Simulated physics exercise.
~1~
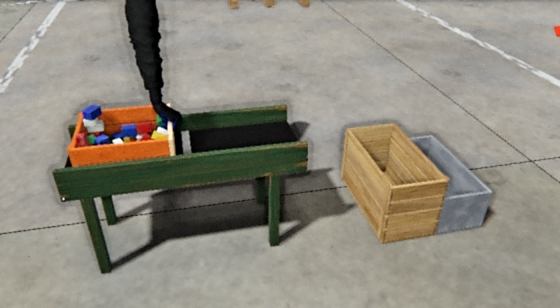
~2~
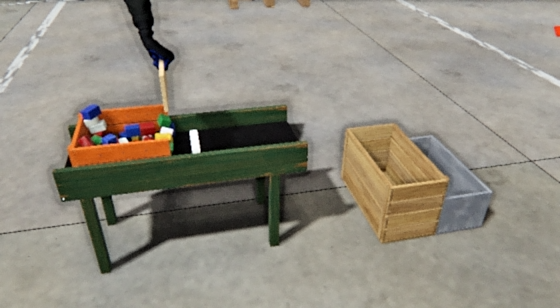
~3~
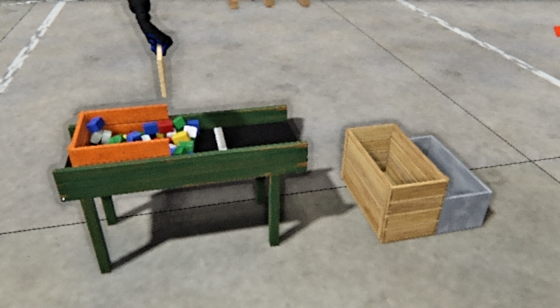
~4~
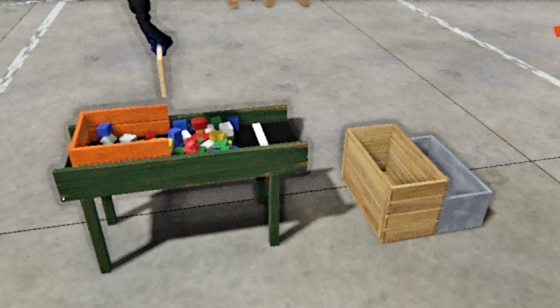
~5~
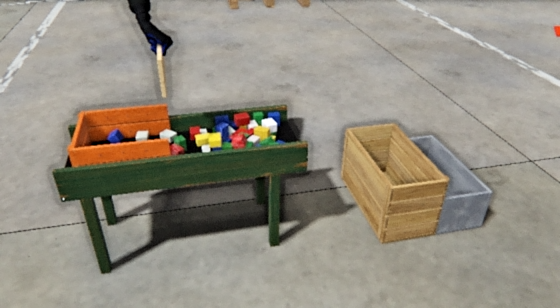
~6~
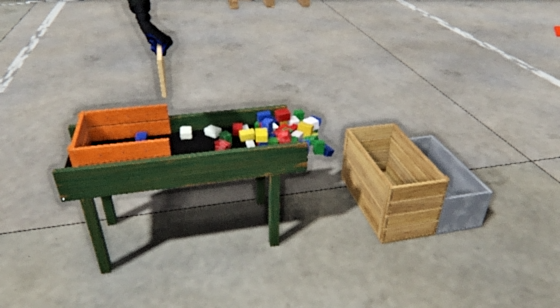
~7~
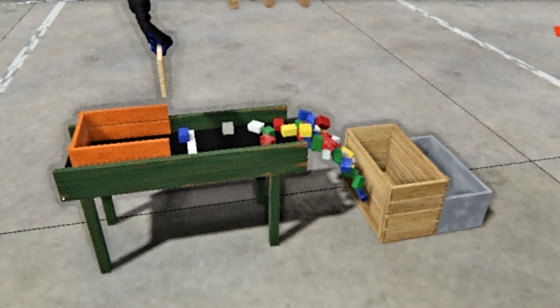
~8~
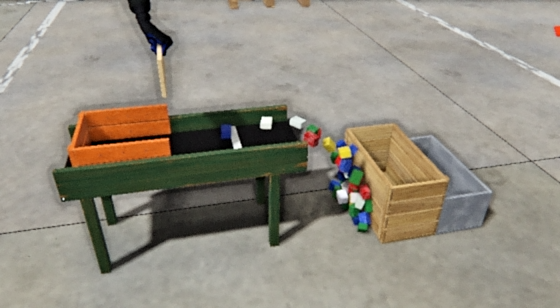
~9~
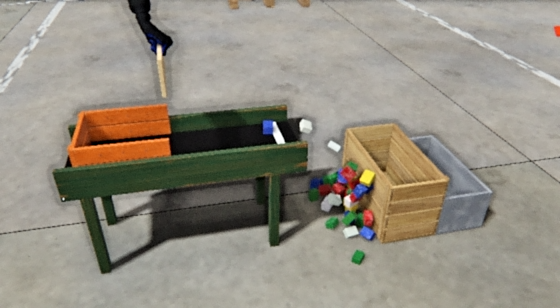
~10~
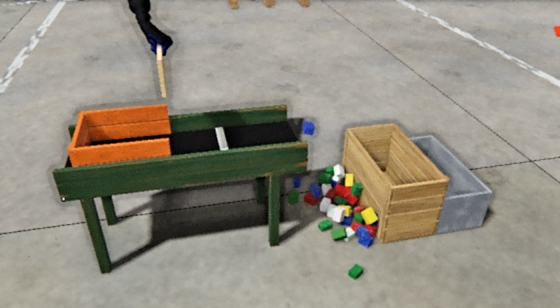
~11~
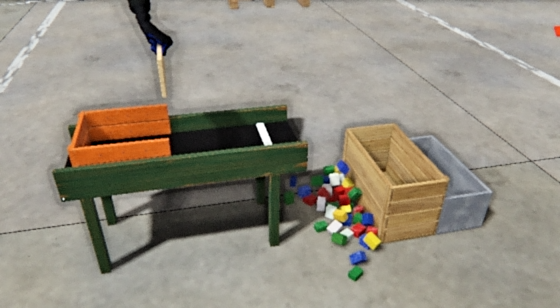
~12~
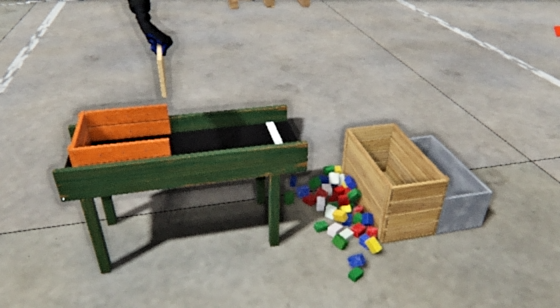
In this clip, a dark arm lifts a gate at an orange pen, and colourful toy bricks ride rightward along a green-sided belt. They tumble off its end against the wooden tote's near side, finishing scattered on the floor short of it, while the tote and grey tub stay still.
